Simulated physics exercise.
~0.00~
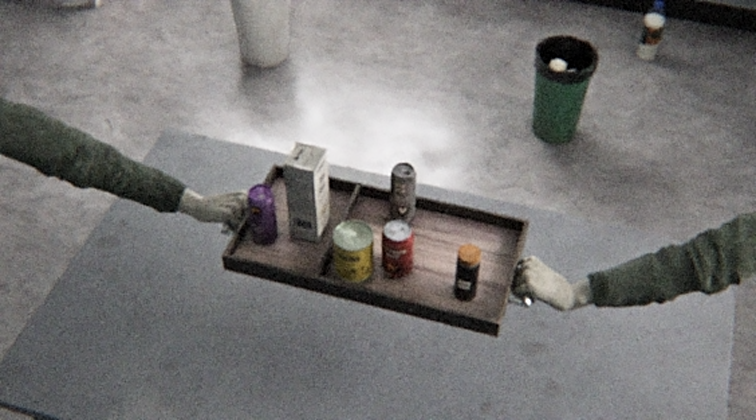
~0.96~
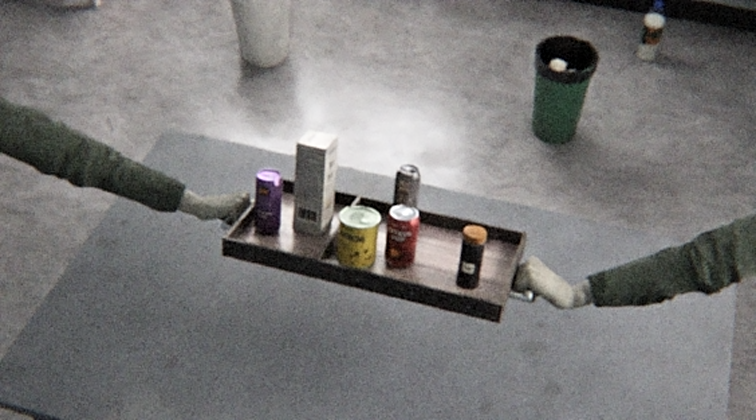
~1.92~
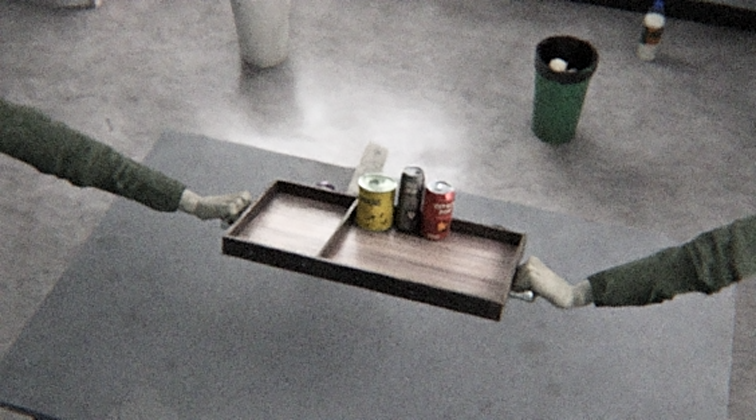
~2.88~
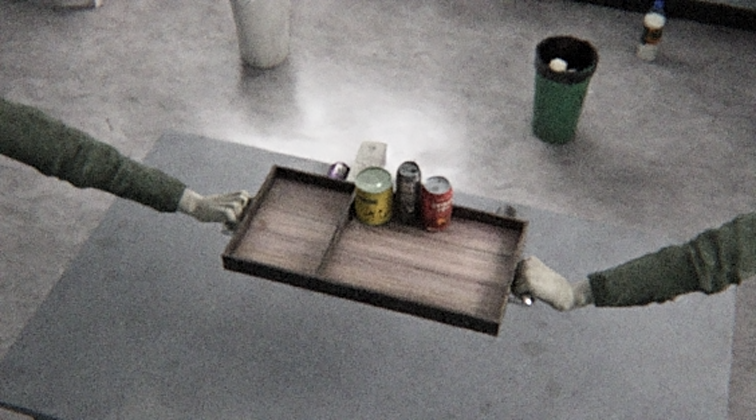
Two hands tipped a wooden tray of cans and containers away from the viewer, then levelled it again; the white carton, purple can and black shaker went over the far edge, while the yellow tin, red can and grey can ended upright near the far rim.
